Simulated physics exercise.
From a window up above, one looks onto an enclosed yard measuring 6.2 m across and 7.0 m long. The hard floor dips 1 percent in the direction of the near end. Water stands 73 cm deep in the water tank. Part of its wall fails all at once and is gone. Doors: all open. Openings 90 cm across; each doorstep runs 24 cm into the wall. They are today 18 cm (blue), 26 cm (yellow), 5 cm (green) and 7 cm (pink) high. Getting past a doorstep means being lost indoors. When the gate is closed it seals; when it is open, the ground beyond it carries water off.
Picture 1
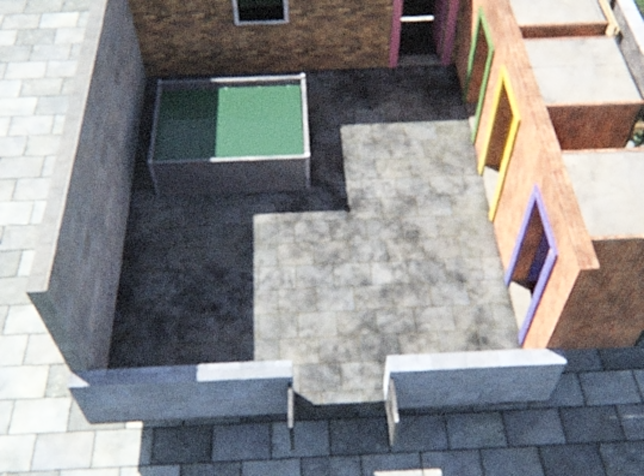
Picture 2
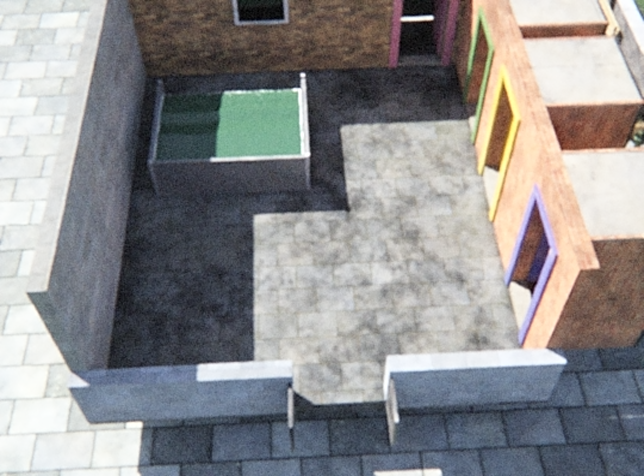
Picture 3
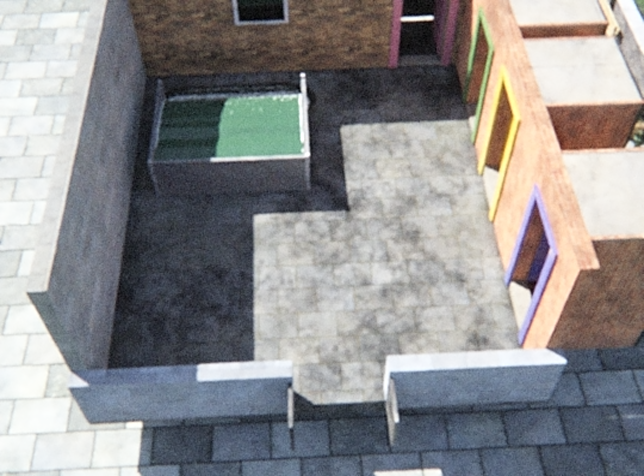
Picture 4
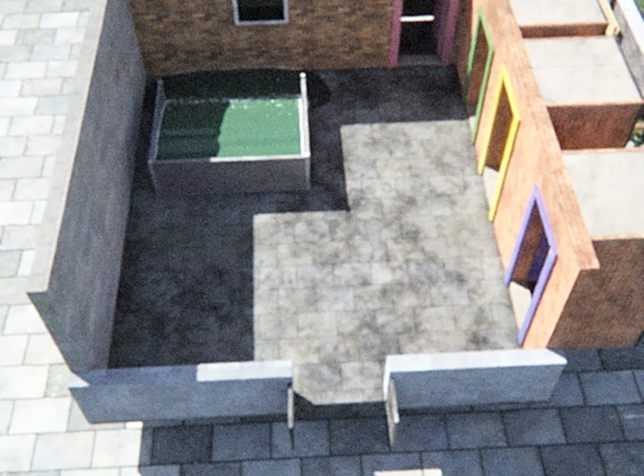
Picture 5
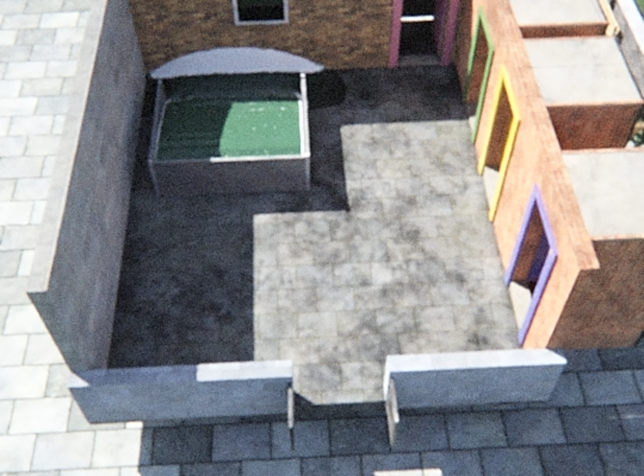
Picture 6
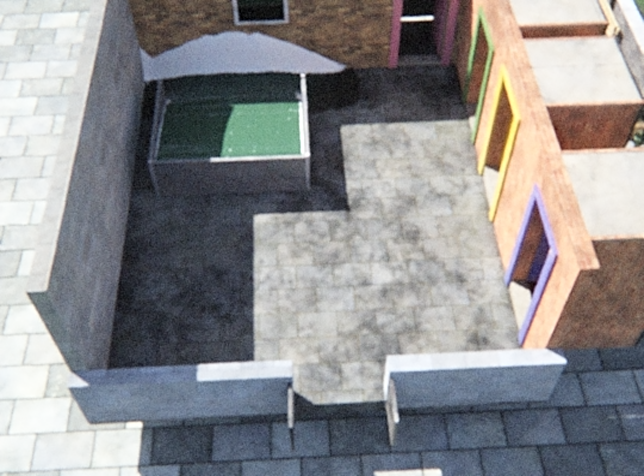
Water pours out behind the green tank and spreads along the brick back wall.
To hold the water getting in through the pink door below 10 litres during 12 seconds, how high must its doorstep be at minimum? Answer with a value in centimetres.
18 cm.
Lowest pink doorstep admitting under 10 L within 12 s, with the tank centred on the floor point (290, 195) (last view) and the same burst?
Minimum: Approx. 27 cm.
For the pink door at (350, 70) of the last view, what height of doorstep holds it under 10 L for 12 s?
You'd want it roughly 15 cm high.
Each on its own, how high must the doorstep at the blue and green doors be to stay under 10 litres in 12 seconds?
About 10.5 cm at blue and 21 cm at green.
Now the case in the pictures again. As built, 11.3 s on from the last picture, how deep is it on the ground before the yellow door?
4.5 cm.
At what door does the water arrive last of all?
Coming last is the blue one.
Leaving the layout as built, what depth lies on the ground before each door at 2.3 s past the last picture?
Lab note, cm: Blue 0; yellow 9; green 19; pink 13.
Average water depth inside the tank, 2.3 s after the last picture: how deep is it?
Around 26 centimetres.
Then, 0.7 s after the last picture water covers 15 % of the floor, deepest (62 cm) near (147, 81); 4 cm at the pink door, 0 litres in over its 7 cm doorstep.
Then, 2.3 s after the last picture water covers 45 % of the floor, deepest (30 cm) near (448, 81); 13 cm at the pink door, 3 litres in over its 7 cm doorstep.
Then, 11.3 s after the last picture water covers 90 % of the floor, deepest (12 cm) near (116, 313); 7 cm at the pink door, 104 litres in over its 7 cm doorstep.
At the pink door as built, the water peaked near 14 cm, 2.5 s after the last picture.
With a doorstep of 15 cm, 19 litres would have come in within the 12 s; with 20.5 cm, 5 litres. So under 10 litres takes about 18 cm.
